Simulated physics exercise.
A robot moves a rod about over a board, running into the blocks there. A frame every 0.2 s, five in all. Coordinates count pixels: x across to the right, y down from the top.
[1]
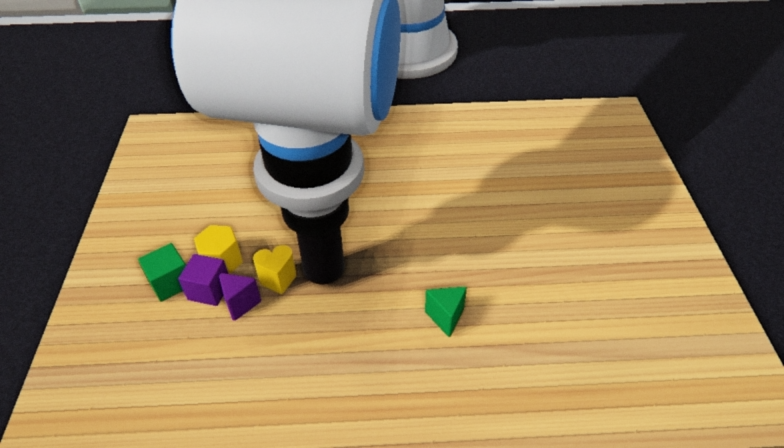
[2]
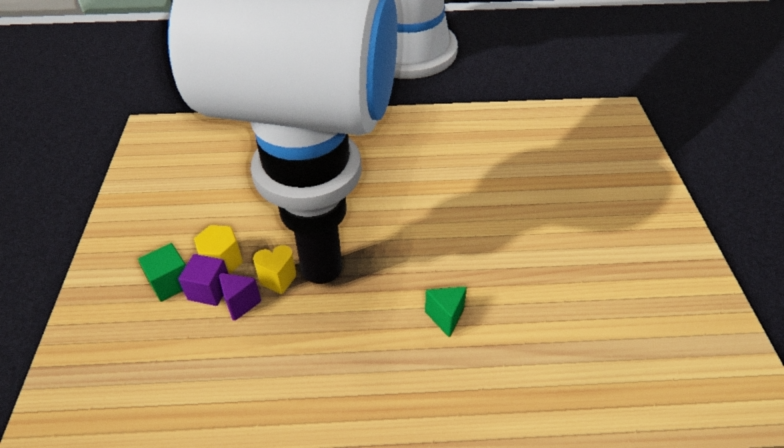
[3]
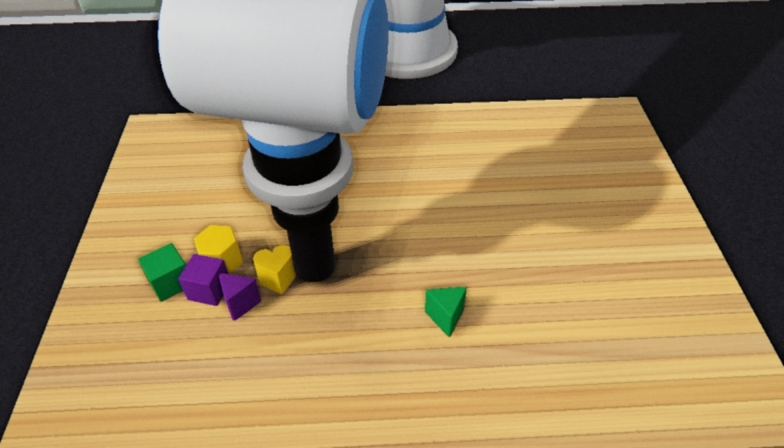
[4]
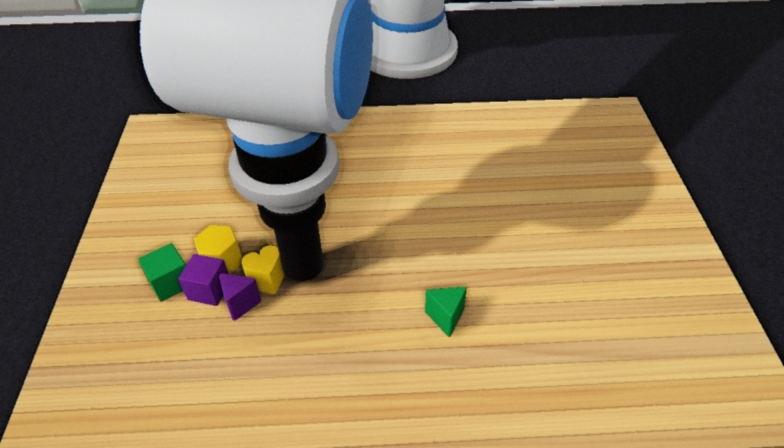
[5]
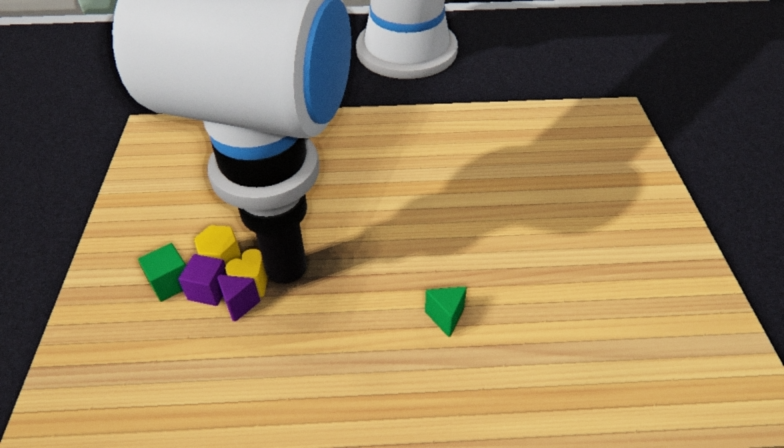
Robot arm moving a black rod left across a wooden board, pushing a yellow heart closer to purple and green blocks.
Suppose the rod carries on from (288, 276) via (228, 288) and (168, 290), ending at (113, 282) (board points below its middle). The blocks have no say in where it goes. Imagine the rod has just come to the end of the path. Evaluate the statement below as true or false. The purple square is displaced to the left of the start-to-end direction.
The statement is correct.
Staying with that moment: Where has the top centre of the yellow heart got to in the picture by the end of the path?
Just about (181, 300).
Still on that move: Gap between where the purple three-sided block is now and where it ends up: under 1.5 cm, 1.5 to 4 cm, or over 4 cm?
The best fit is 1.5 to 4 cm.
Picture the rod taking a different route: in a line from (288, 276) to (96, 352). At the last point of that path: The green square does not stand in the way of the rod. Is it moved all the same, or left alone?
It gets displaced.
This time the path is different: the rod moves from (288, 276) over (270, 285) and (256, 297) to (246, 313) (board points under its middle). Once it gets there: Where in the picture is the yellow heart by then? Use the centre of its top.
The centre of its top will be at (202, 292).
The first path, step by step. One third of the way, rod (224, 280); green square (148, 258); purple square (161, 284), turned 65° clockwise; purple three-sided block (218, 301), turned 75° anticlockwise; yellow heart (192, 291), turned 55° anticlockwise.
Two thirds of the way, rod (163, 282); green square (124, 251), turned 35° clockwise; purple square (121, 299), turned 50° clockwise; purple three-sided block (218, 301), turned 75° anticlockwise; yellow heart (181, 300), turned 85° anticlockwise.
At the end, rod (108, 274); green square (96, 233), turned 105° clockwise; purple square (111, 299); purple three-sided block (218, 301), turned 75° anticlockwise; yellow heart (181, 300), turned 85° anticlockwise.
